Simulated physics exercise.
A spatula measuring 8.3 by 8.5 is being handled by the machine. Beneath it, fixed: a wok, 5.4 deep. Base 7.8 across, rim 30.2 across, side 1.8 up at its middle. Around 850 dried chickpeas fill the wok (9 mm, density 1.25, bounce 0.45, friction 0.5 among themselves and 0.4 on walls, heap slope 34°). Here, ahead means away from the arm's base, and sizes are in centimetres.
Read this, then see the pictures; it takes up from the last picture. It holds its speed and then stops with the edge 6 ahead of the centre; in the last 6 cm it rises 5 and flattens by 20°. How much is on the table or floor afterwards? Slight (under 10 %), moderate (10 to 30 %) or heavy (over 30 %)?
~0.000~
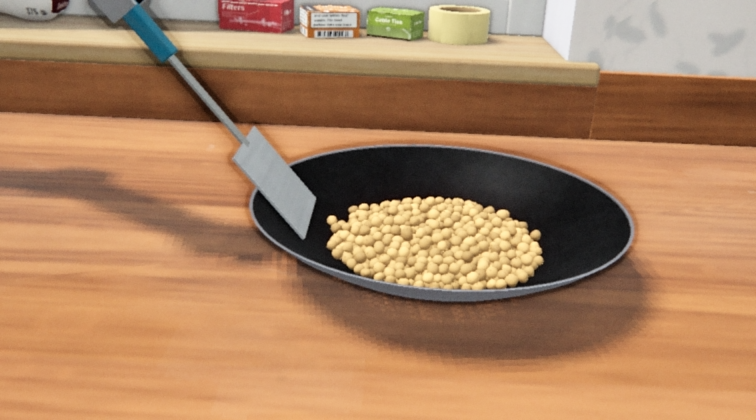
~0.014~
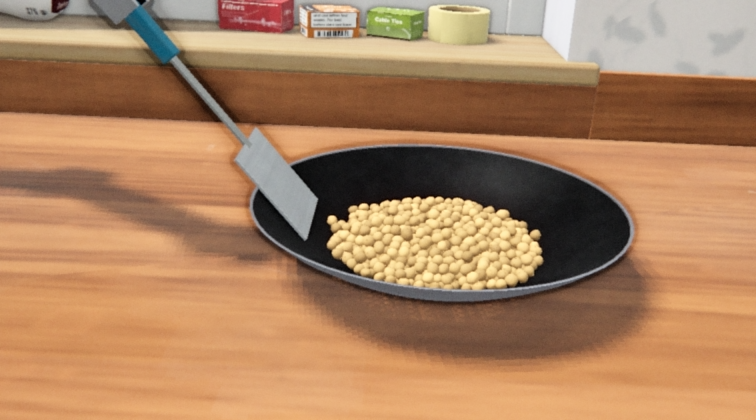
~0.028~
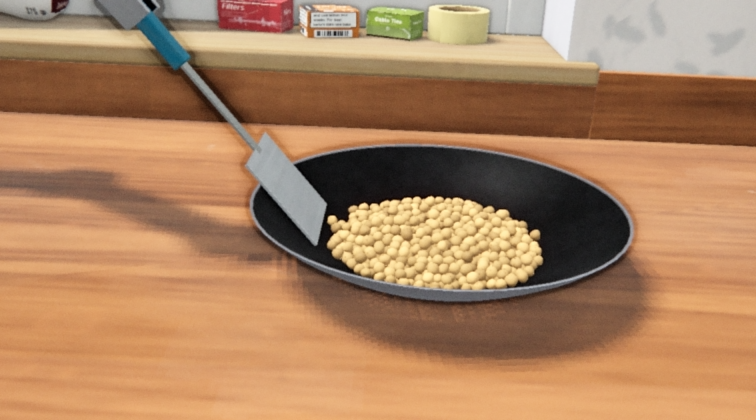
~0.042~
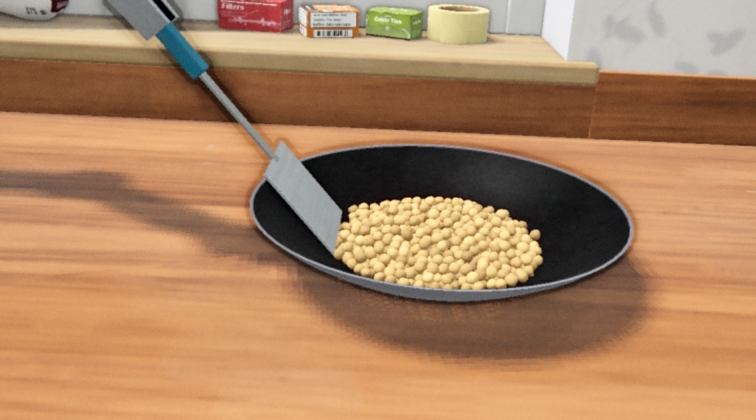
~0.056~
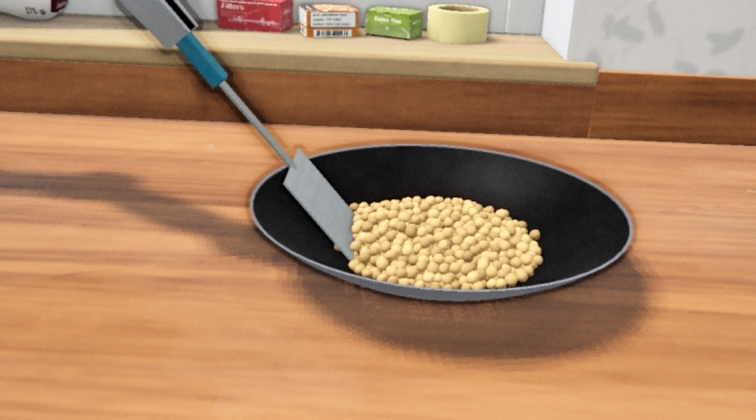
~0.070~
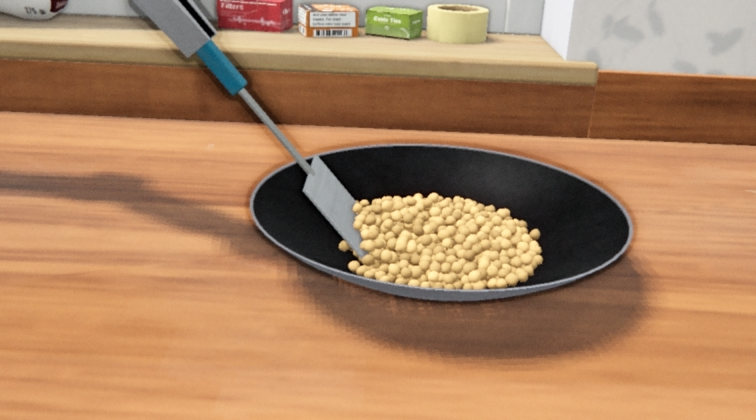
Moderate.
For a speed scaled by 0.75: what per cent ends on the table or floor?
About 10 per cent.
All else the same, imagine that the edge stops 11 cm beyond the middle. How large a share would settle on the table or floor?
Estimate: Approx. 40 %.
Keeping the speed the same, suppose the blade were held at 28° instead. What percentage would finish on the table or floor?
In that case, around 15 percent would end up on the table or floor.
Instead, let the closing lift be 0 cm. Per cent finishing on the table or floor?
I'd reckon around 10 per cent.
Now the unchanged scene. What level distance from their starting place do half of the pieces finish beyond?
Near 5 cm, measured level.
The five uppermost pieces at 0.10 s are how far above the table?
I'd put them at about 7 centimetres above the table.
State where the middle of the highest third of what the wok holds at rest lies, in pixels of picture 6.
The middle lies somewhere around (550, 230).
After 0.10 s, sloping 50°, highest piece 7 above the table; 854 in the wok.
After 0.14 s, sloping 43°, highest piece 9 above the table; 854 in the wok.
After 0.36 s, sloping 30°, highest piece 9 above the table; 689 in the wok, 62 on the table or floor, 103 on the blade or in flight.
After 1.41 s, sloping 30°, highest piece 5 above the table; 687 in the wok, 167 on the table or floor.
At rest, 687 in the wok, 167 on the table or floor. That is 20 % on the table or floor.
